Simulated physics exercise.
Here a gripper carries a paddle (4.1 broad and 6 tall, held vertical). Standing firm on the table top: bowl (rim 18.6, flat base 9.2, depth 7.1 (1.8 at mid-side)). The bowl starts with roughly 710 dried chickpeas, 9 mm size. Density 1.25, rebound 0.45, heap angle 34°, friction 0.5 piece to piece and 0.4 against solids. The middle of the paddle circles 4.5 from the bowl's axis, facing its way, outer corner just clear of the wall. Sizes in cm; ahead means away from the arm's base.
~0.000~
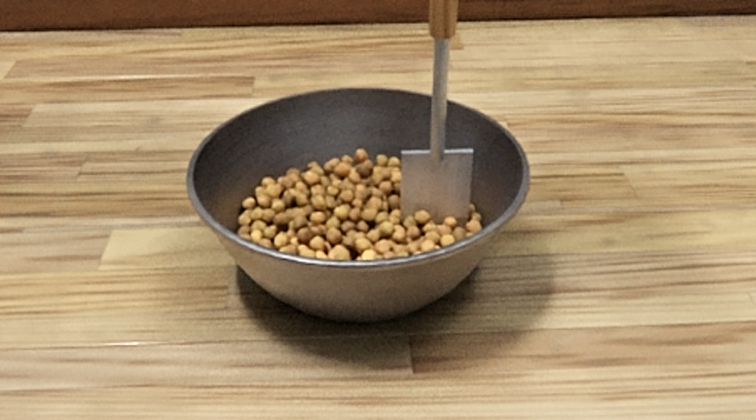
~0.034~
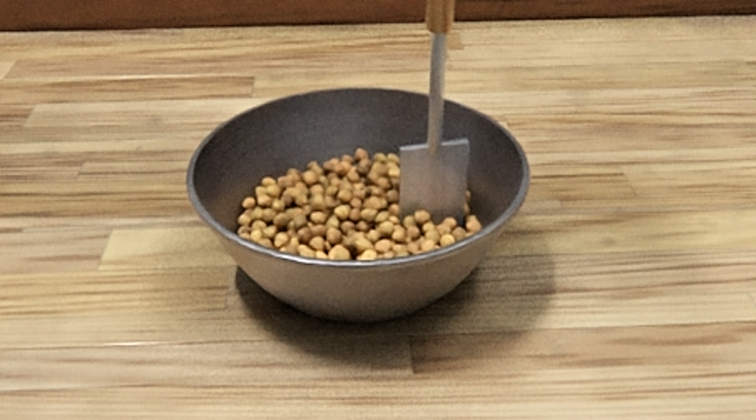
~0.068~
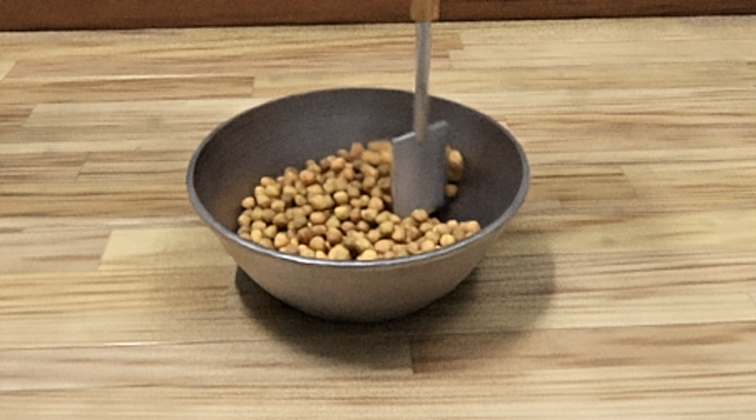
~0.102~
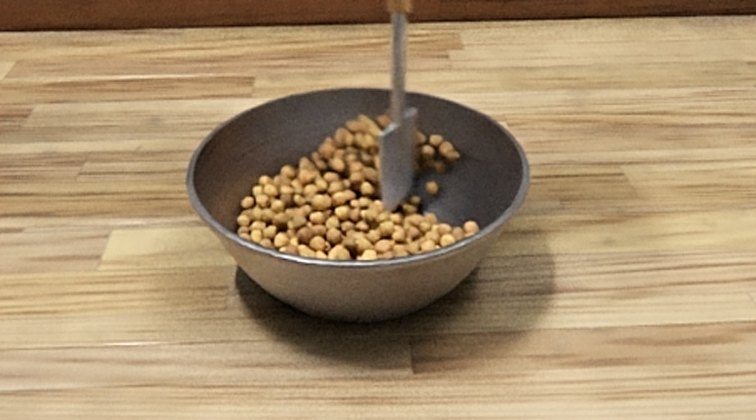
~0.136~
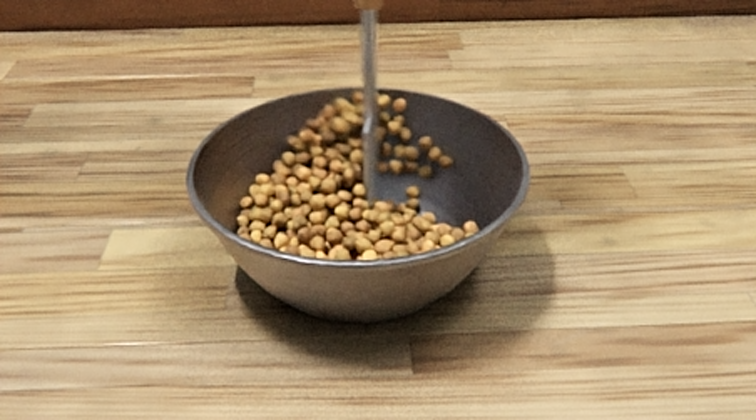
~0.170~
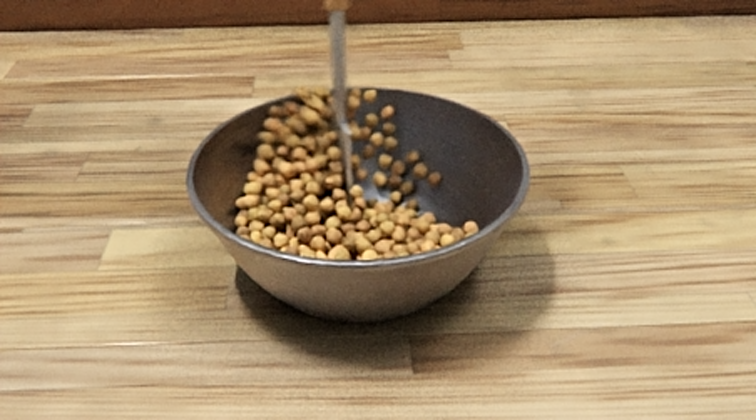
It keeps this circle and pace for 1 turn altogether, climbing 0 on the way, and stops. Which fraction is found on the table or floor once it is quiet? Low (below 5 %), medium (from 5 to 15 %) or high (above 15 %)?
A medium share, from 5 to 15 %, ends on the table or floor.
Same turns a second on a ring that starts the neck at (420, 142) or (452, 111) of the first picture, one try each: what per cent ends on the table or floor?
Some 0 and 10 per cent.
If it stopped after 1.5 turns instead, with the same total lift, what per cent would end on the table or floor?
Then about 10 per cent.
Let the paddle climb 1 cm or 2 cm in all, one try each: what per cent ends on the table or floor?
Some 10 and 5 per cent.
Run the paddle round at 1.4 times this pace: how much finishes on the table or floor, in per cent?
Some 25 per cent.
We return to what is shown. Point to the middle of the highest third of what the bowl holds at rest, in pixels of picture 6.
Near (413, 172).
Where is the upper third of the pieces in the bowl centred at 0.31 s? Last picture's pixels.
At about (275, 225).
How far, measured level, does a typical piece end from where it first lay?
Some 8 cm.
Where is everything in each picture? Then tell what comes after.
The paddle neck at (438, 128), 0° round; upper third of the load around (354, 219), from x 245 to 475, top at y 155; 713 in the bowl, in the first picture.
The paddle neck at (436, 121), 10° round; upper third of the load around (358, 215), from x 245 to 475, top at y 155, in the second picture.
The paddle neck at (421, 108), 33° round; upper third of the load around (357, 203), from x 245 to 475, top at y 145, in the third picture.
The paddle neck at (398, 99), 56° round; upper third of the load around (351, 192), from x 245 to 470, top at y 115, in the fourth picture.
The paddle neck at (370, 95), 79° round; upper third of the load around (337, 181), from x 245 to 470, top at y 100, in the fifth picture.
The paddle neck at (340, 96), 103° round; upper third of the load around (313, 177), from x 240 to 470, top at y 95; 713 in the bowl, in the sixth picture.
After 0.31 s, 200° round, highest piece 9 above the table; 699 in the bowl, 2 on the table or floor, 12 in flight or on the tool.
After 0.46 s, 298° round, highest piece 9 above the table; 676 in the bowl, 21 on the table or floor, 16 in flight or on the tool.
After 0.73 s, 0° round, highest piece 7 above the table; 660 in the bowl, 53 on the table or floor.
After 1.43 s, 0° round, highest piece 6 above the table; 660 in the bowl, 53 on the table or floor.
In the end, 660 in the bowl, 53 on the table or floor. That is 7 % on the table or floor.
